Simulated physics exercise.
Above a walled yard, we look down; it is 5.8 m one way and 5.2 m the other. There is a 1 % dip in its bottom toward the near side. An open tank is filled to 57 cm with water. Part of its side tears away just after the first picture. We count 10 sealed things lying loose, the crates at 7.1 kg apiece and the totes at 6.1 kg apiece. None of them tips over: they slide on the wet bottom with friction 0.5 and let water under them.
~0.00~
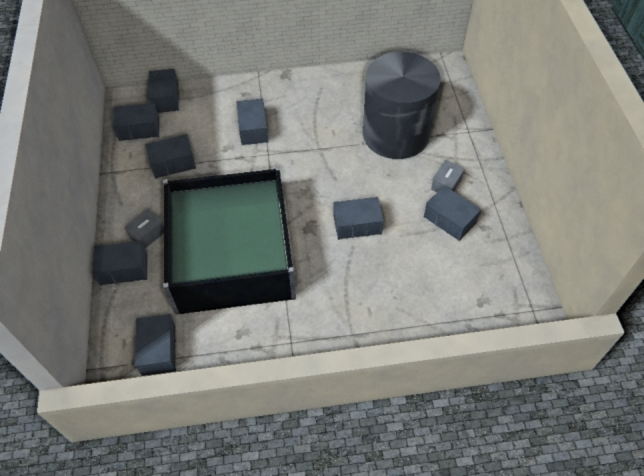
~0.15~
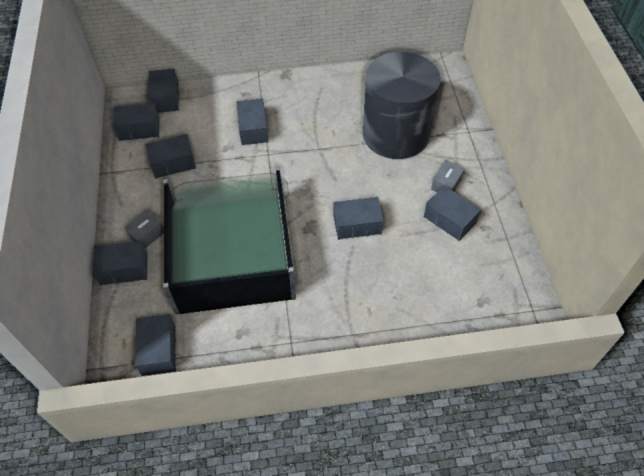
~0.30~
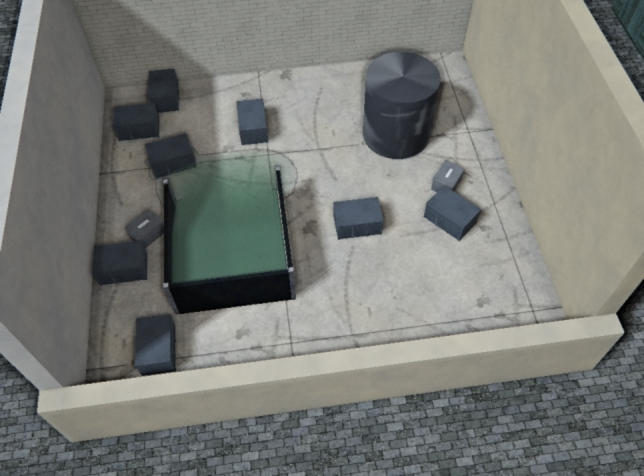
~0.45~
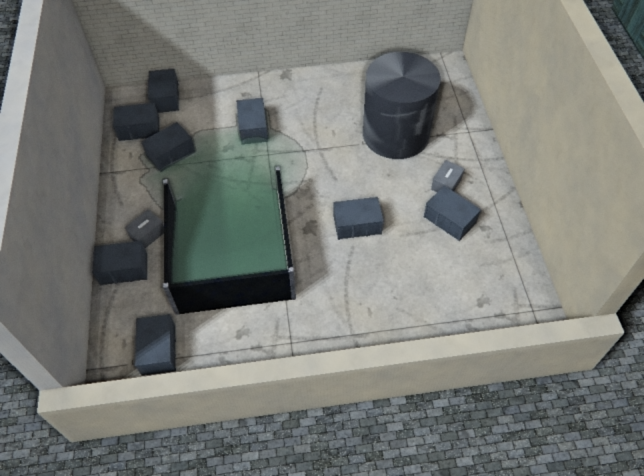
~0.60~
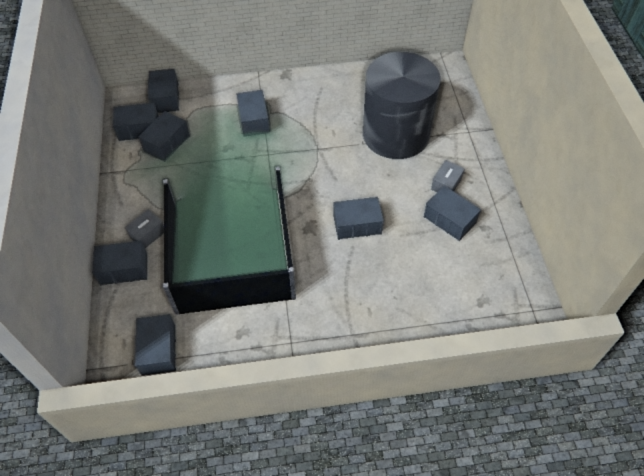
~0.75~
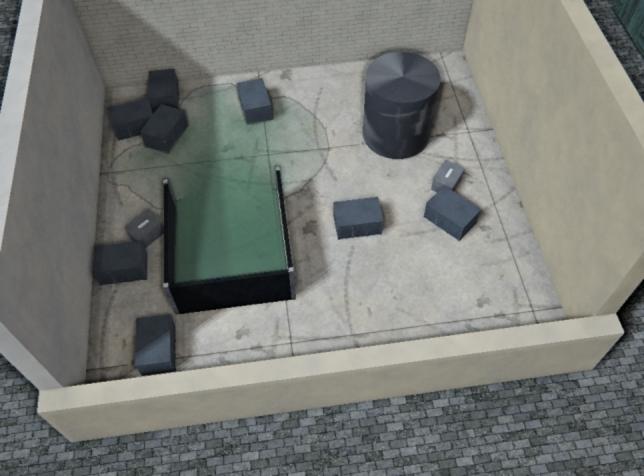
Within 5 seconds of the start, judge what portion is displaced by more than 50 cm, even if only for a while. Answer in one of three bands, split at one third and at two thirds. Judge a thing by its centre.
One to two thirds.
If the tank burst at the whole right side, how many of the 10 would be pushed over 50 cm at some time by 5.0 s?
Then the count would be 3.
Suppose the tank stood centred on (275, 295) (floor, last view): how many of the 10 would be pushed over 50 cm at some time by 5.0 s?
Result: 4 of them.
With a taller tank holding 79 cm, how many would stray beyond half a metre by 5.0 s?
In that case the number is 7.
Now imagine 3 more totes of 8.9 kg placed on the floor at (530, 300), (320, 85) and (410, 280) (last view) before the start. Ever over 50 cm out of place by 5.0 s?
First stays inside, second goes beyond, third stays inside.
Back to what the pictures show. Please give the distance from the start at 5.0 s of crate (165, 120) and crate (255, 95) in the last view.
60 cm and 300 cm.
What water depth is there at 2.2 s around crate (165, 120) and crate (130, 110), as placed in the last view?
Depth approx. 11 cm / 24 cm.
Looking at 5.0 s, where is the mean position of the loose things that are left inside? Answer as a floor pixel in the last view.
Around (273, 225).
After 1.1 s 2 of 10 are over 50 cm from their spots; 1 afloat.
After 2.2 s 3 of 10 are over 50 cm from their spots; 4 afloat.
After 3.5 s 1 of 10 are over 50 cm from their spots; 4 afloat.
After 5.0 s 6 of 10 are over 50 cm from their spots, and 6 have been at some point; 6 afloat.
